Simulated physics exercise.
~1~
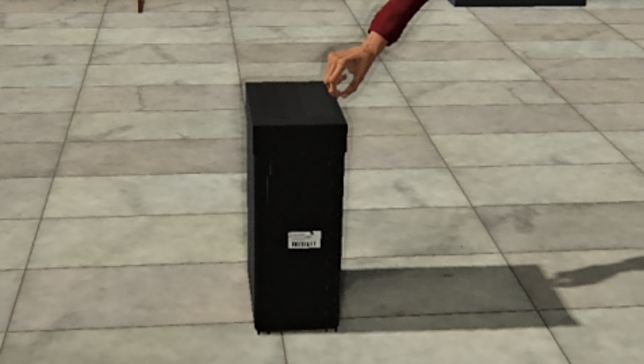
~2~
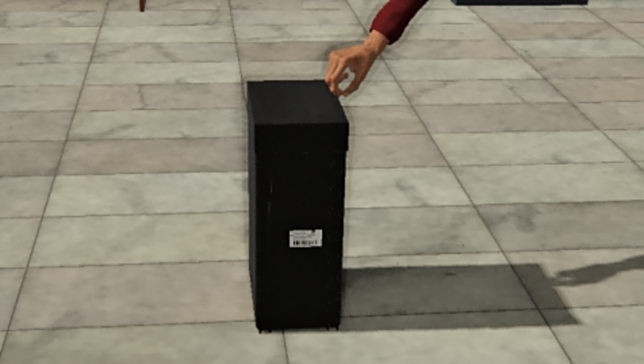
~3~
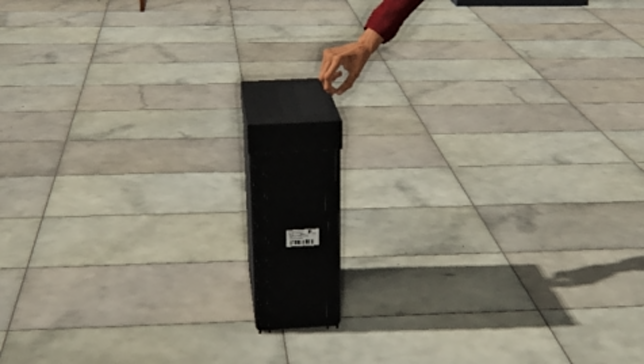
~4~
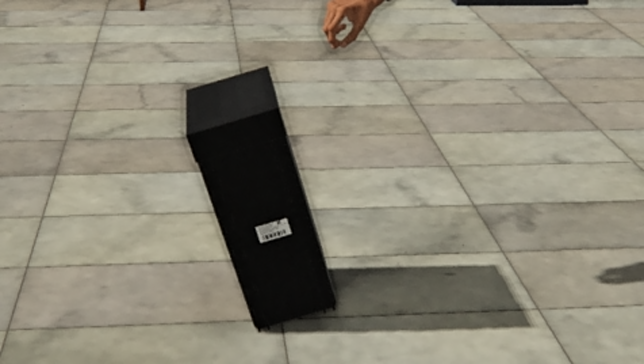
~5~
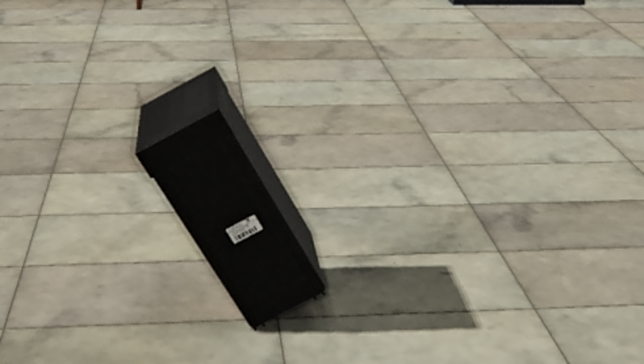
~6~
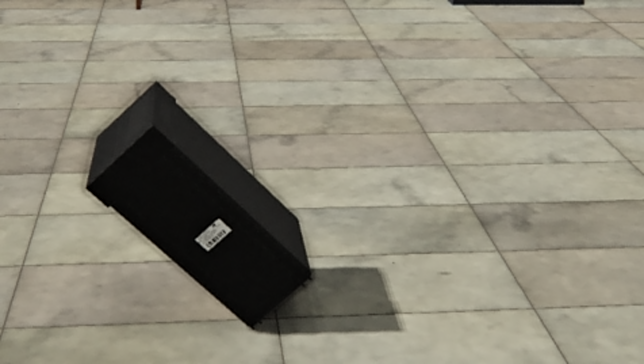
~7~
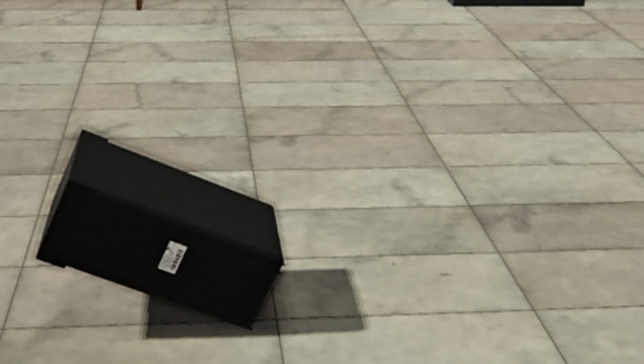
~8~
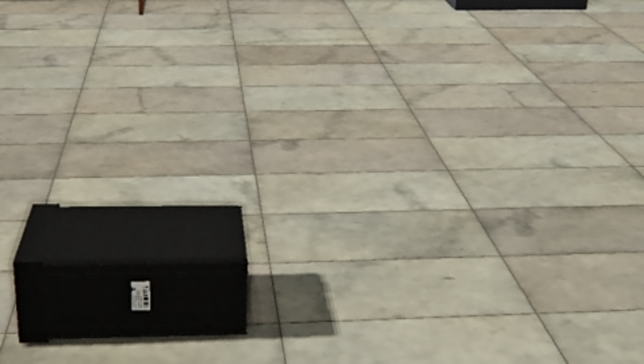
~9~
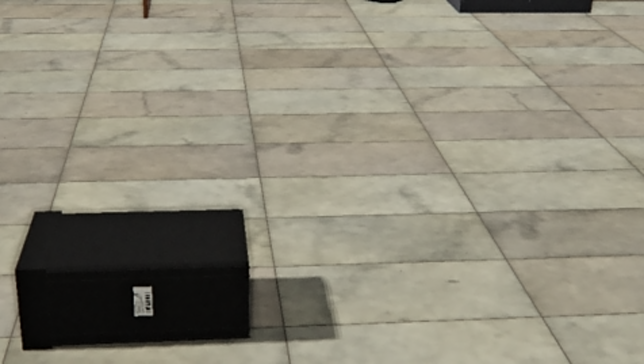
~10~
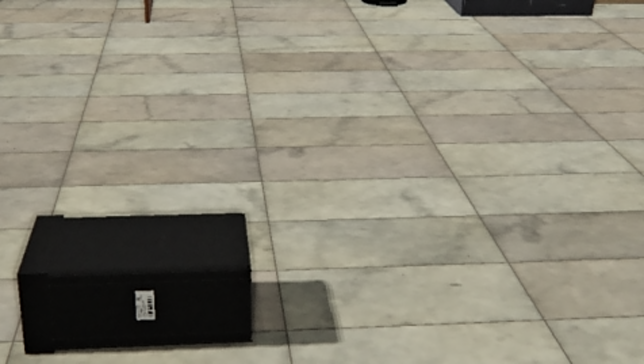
The video shows a tall black box standing upright on a pale tiled floor with a hand at its top edge. The hand lets go and draws back as the box tips to the left, falls over and comes to rest on its side.
